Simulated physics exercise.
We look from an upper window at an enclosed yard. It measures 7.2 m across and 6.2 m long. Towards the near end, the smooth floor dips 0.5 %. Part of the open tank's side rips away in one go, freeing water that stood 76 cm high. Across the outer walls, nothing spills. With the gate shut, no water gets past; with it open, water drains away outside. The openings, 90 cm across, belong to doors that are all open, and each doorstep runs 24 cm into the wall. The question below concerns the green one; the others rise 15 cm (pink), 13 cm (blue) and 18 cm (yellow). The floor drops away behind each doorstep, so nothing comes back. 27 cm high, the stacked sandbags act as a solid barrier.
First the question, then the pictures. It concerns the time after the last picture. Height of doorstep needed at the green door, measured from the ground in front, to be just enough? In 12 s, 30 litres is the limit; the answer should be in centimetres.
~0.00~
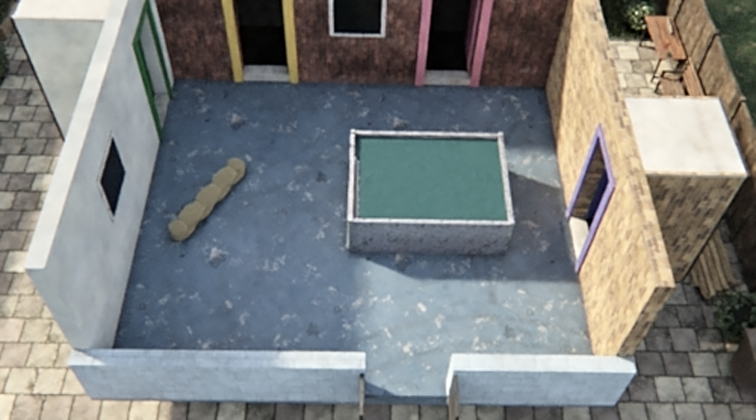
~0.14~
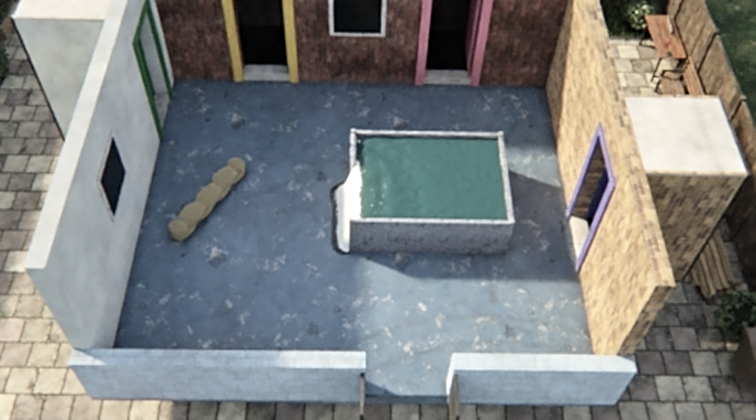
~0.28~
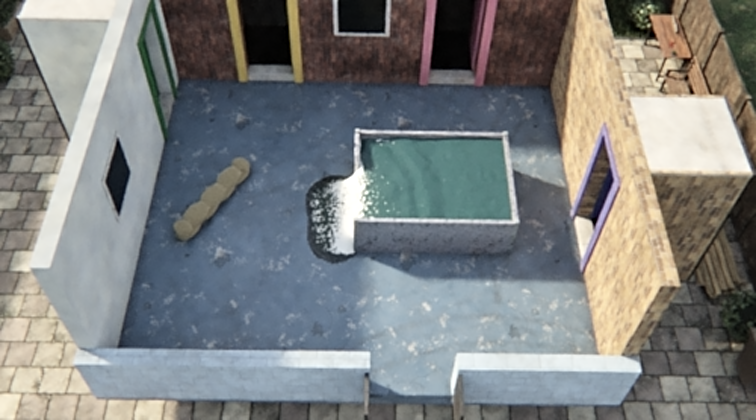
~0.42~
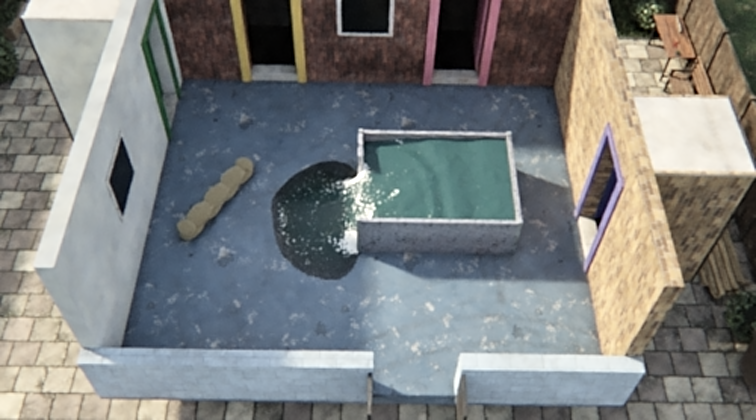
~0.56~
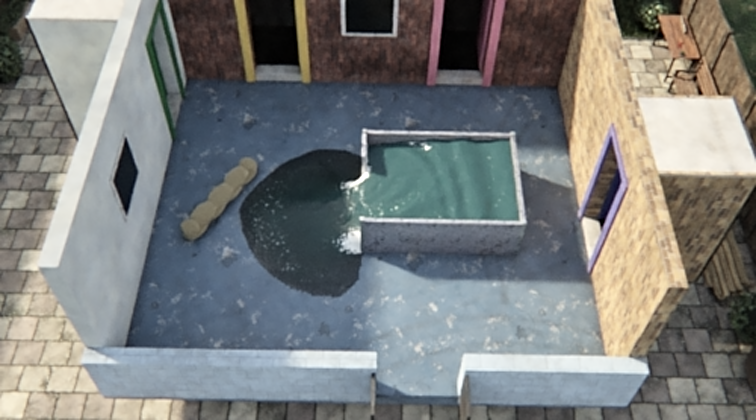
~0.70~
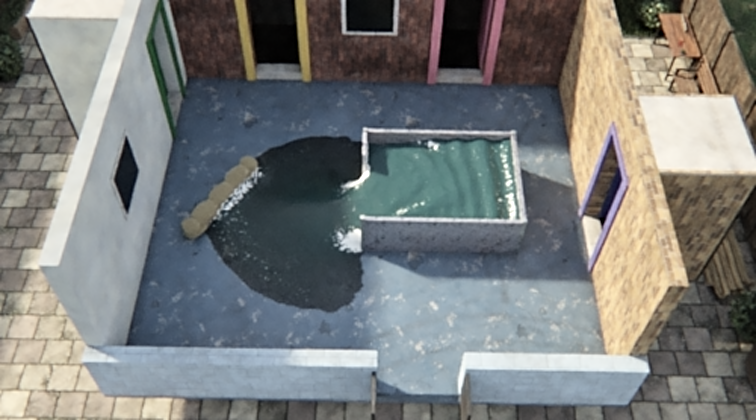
Approximately 9.5 cm.
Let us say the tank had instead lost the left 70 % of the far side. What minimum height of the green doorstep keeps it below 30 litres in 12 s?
Then it needs around 24 cm.
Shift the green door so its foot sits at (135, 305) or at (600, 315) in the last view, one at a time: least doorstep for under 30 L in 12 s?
You'd want roughly 29 cm there first, then roughly 11.0 cm.
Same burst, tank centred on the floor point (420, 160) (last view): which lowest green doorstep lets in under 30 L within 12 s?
At least roughly 24 cm high.
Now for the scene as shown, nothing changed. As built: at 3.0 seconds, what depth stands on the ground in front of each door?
Pink door 0 cm, blue door 0 cm, green door 7 cm, yellow door 11 cm.
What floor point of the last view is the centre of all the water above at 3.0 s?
Roughly (311, 235).
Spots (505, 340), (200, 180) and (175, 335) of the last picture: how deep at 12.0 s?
That's 9, 6 and 8 cm, in the order given.
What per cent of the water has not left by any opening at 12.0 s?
Something like 96 per cent of it remains.
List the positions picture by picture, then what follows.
In the first picture, the open tank at (429, 179) is whole and still, 76 cm deep; the green door at (154, 76) is dry.
In the second picture, water pours out at (353, 209) and has run 0.3 m, to (335, 197); about 10 cm deep outside, 76 cm at the back.
In the third picture, water pours out at (358, 209) and has run 0.8 m, to (311, 205); about 13 cm deep outside, 76 cm at the back.
In the fourth picture, the front is at (278, 215), 1.4 m from the gap at (361, 211); 2.5 m2 of floor is wet, 76 cm left at the back.
In the fifth picture, the gap is at (365, 211), the front 2.0 m out at (245, 217); the back of the open tank holds 75 cm.
In the sixth picture, water pours out at (365, 209) and has run 2.5 m, to (211, 230); about 6 cm deep outside, 68 cm at the back; the green door at (168, 75), 4.2 m from the gap, is still 2.0 m from the nearest water.
After 1.4 s water covers 30 % of the floor, deepest (42 cm) near (360, 227); it has not reached the green door.
After 3.0 s water covers 45 % of the floor, deepest (44 cm) near (120, 373); 7 cm at the green door, 0 litres in over its 16 cm doorstep.
After 12.0 s water covers 95 % of the floor, deepest (16 cm) near (432, 148); 7 cm at the green door, 0 litres in over its 16 cm doorstep.
At the green door as built, the water arrived by 1.6 s and peaked near 14 cm at 5.4 s.
Run again over the same 12 s with other heights there, 66 litres in over 7.5 cm, 14 litres over 10.5 cm. The limit of 30 litres is kept from about 9.5 cm up.
